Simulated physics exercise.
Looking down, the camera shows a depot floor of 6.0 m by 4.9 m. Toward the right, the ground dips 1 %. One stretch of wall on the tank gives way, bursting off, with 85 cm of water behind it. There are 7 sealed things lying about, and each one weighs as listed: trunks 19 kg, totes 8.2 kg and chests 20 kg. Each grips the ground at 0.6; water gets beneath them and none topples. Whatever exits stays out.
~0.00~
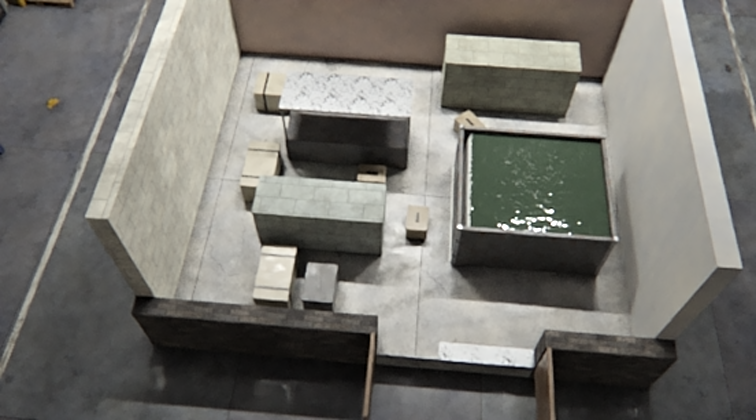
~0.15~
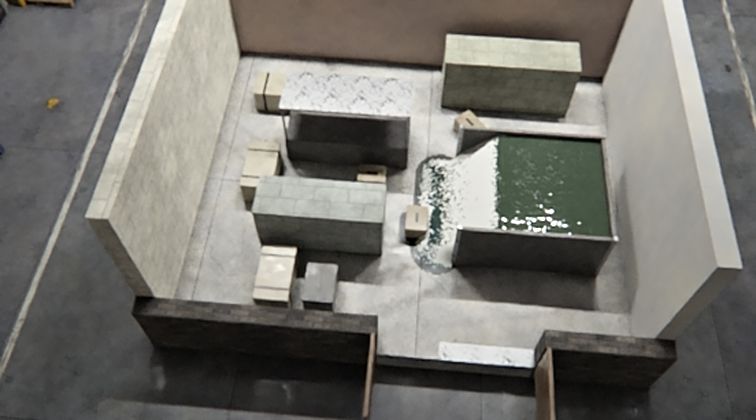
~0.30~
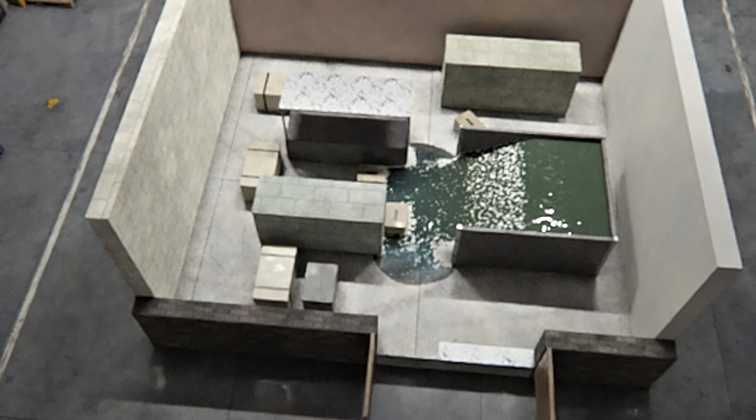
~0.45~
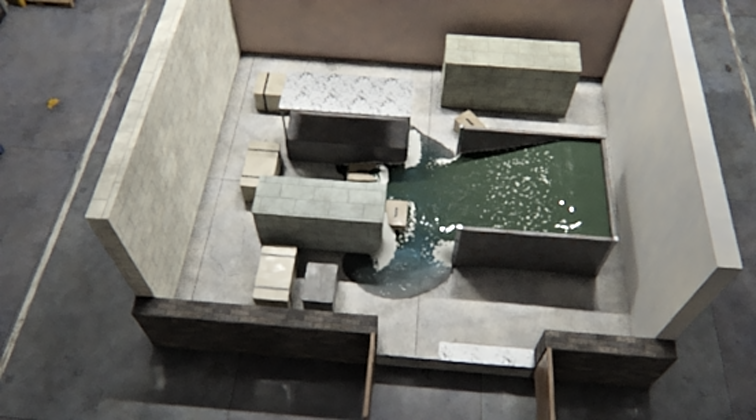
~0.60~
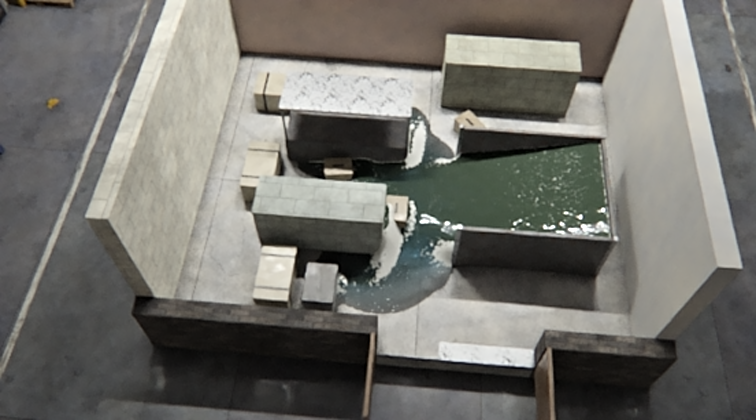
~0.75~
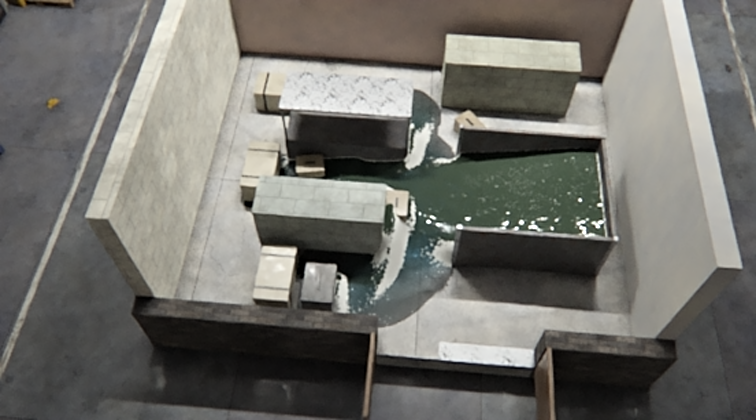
Tank of green water bursting open on its left side, water spreading across the depot floor and shifting two small totes.
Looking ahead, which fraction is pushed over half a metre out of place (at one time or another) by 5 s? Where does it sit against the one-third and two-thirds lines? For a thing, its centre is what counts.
Plenty, two in three or more.
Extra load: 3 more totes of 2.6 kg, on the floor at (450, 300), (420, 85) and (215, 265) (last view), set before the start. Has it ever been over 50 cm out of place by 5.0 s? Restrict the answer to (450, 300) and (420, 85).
The first is above the mark, the second above the mark.
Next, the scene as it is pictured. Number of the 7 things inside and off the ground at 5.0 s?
At that instant the tally stands at 6.
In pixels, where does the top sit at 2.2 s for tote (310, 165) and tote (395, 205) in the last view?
Around (246, 149) and (236, 190).
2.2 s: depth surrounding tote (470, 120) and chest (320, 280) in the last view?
About 4 and 13 cm.
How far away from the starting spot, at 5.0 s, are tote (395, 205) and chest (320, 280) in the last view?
The one named first has moved 300 cm, the other 80 cm.
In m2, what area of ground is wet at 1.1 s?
I'd estimate close to 12.0 m2.
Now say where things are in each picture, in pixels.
A tote at (372, 173), on the bottom; a tote at (417, 218) rests on the ground; water covers 3.1 m2; 0 of 7 have shifted, in the first picture.
A tote at (372, 173) rests on the ground; a tote at (417, 218), on the bottom; 4.1 m2 under water; 0 of 7 have shifted, in the second picture.
A tote at (372, 173), on the bottom; a tote at (396, 215) rests on the ground, 30 cm from its start; 5.3 m2 under water; 1 of 7 have shifted, in the third picture.
A tote at (362, 171) rests on the ground, 14 cm from its start; a tote at (396, 213), afloat, 30 cm from its start; water covers 6.3 m2; 2 of 7 have shifted, in the fourth picture.
A tote at (338, 166) rests on the ground, 50 cm from its start; a tote at (396, 208), afloat, 30 cm from its start; water covers 7.5 m2; 2 of 7 have shifted, in the fifth picture.
A tote at (310, 163), on the bottom, 91 cm from its start; a tote at (397, 203), afloat, 30 cm from its start; water covers 8.7 m2; 2 of 7 have shifted, in the sixth picture.
After 1.1 s 2 of 7 are over 50 cm from their spots; 3 afloat.
After 2.2 s 5 of 7 are over 50 cm from their spots; 5 afloat.
After 3.5 s 6 of 7 are over 50 cm from their spots; 6 afloat.
After 5.0 s 7 of 7 are over 50 cm from their spots, and 7 have been at some point; 6 afloat.
